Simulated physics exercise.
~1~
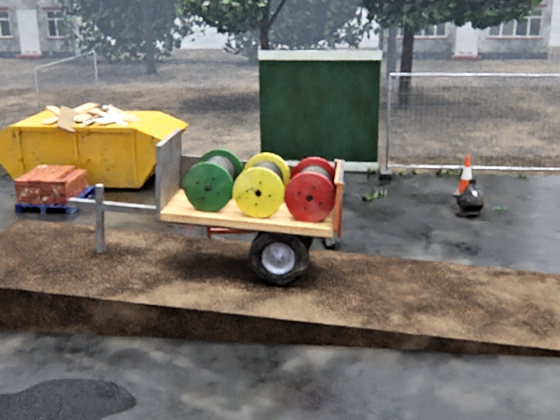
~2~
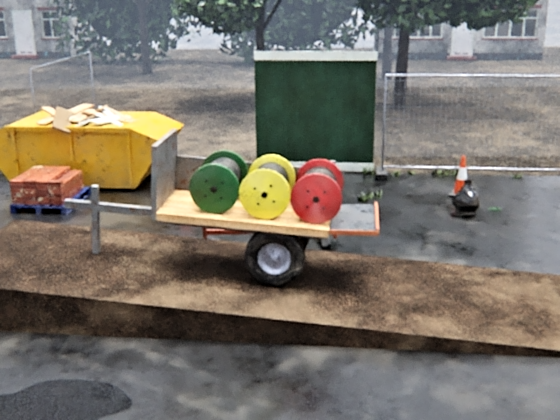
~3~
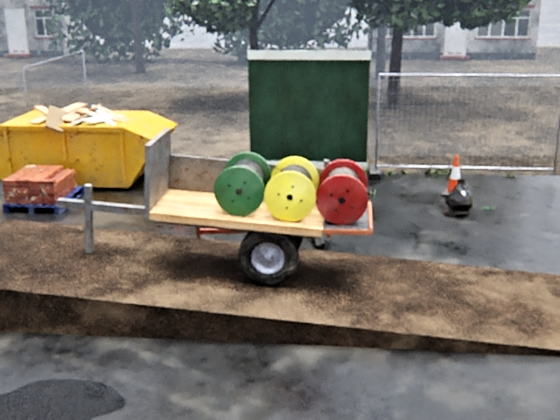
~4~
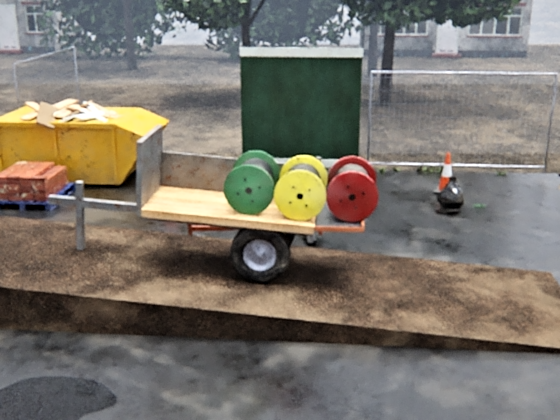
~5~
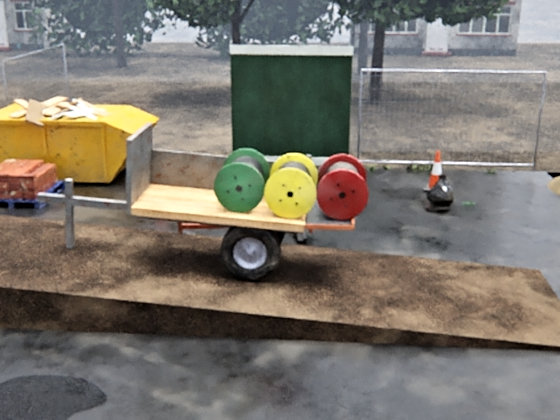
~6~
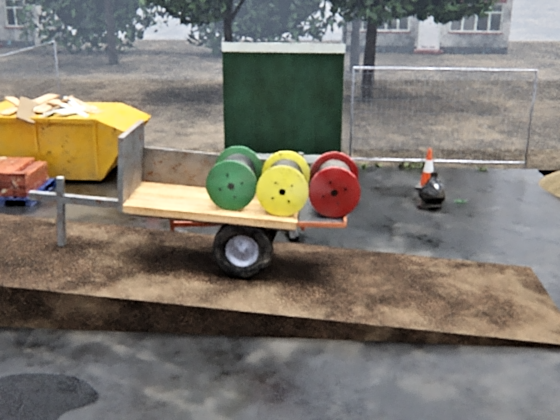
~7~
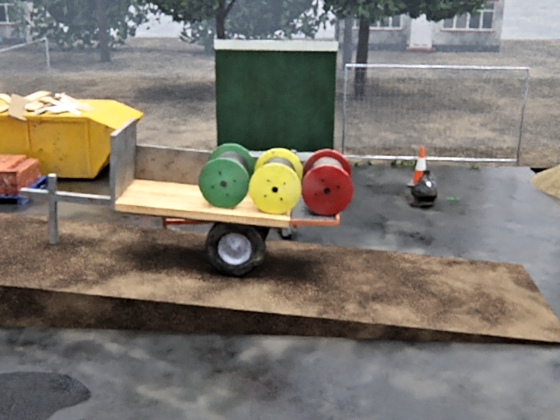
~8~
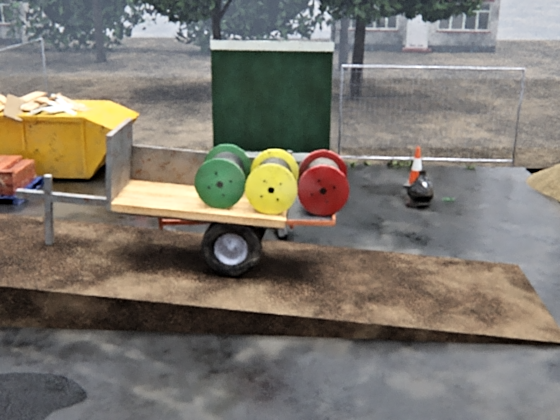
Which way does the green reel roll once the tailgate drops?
The green reel rolls to the right along the bed, towards the lowered tailgate.
